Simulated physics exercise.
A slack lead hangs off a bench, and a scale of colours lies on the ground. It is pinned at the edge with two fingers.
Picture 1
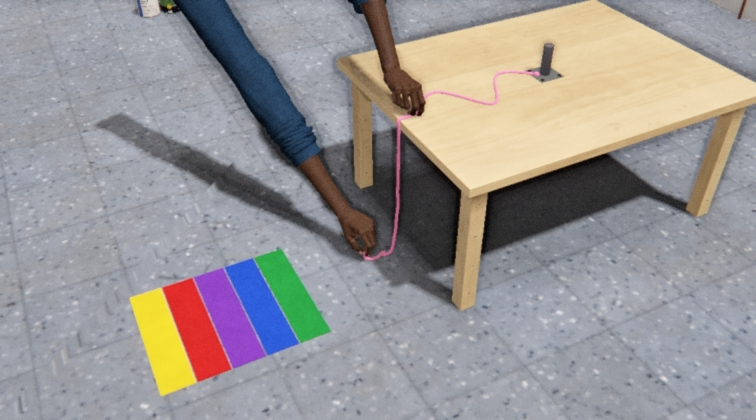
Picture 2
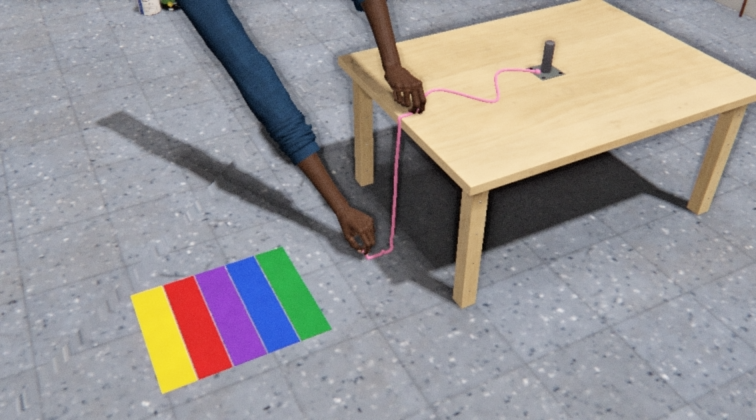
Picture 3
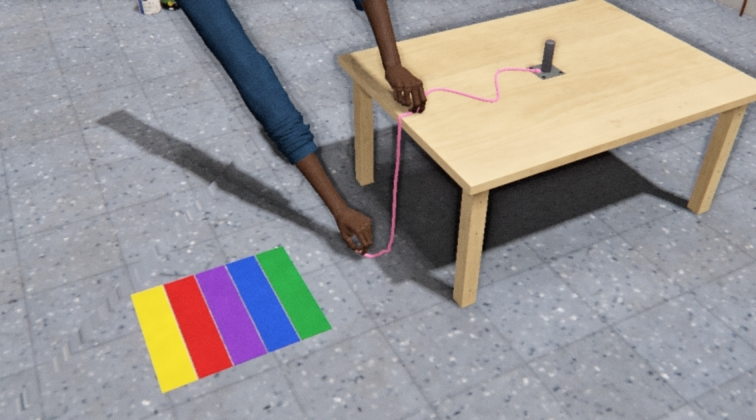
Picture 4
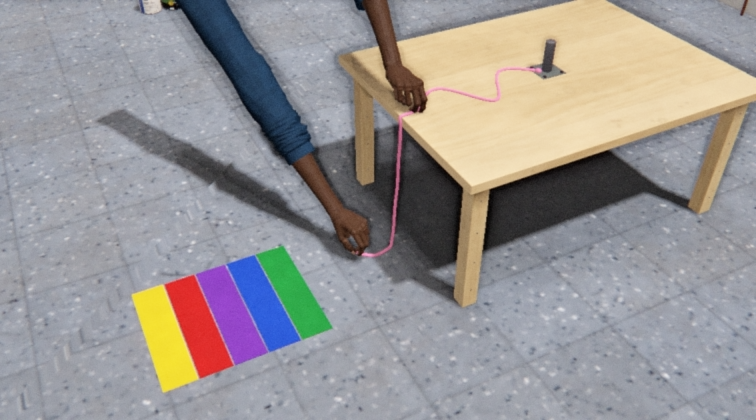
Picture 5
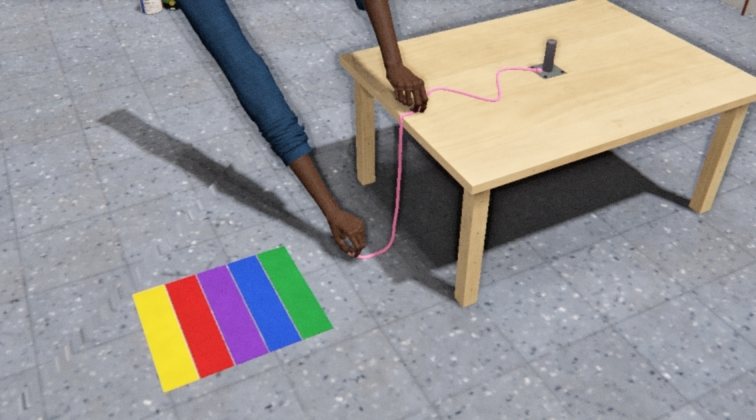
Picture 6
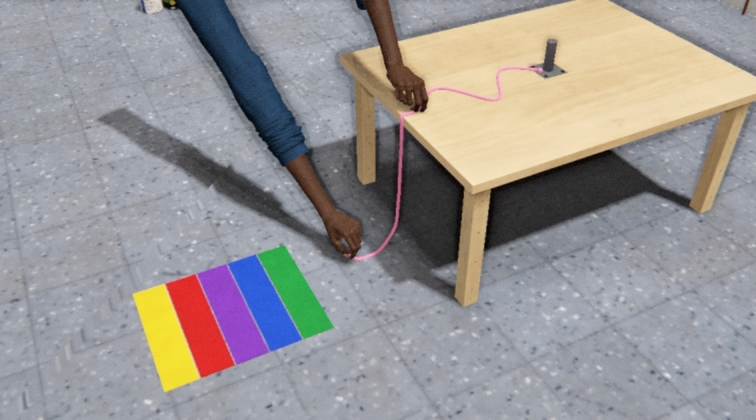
On a speckled floor beside a wooden table, one hand pins a pink cord while the other draws its end slightly left.
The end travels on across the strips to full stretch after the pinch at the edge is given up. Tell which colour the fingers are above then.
They are above red.
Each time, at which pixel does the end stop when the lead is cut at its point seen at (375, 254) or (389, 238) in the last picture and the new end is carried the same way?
The first cut gives (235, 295) and the second gives (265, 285).
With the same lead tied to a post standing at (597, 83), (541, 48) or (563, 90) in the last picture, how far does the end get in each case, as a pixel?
In order, it comes out close to (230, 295), (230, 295) and (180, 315).
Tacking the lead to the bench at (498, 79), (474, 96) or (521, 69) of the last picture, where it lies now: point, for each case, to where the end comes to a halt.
For the three tries you'd see (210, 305), (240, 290) and (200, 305).
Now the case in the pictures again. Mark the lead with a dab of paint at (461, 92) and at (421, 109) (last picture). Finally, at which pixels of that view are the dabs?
First one: (425, 108); second one: (369, 150).
Soon after, end near (241, 292); over purple.
Then, end near (210, 303); over red.
At full stretch, end near (193, 309); over red. The red one.
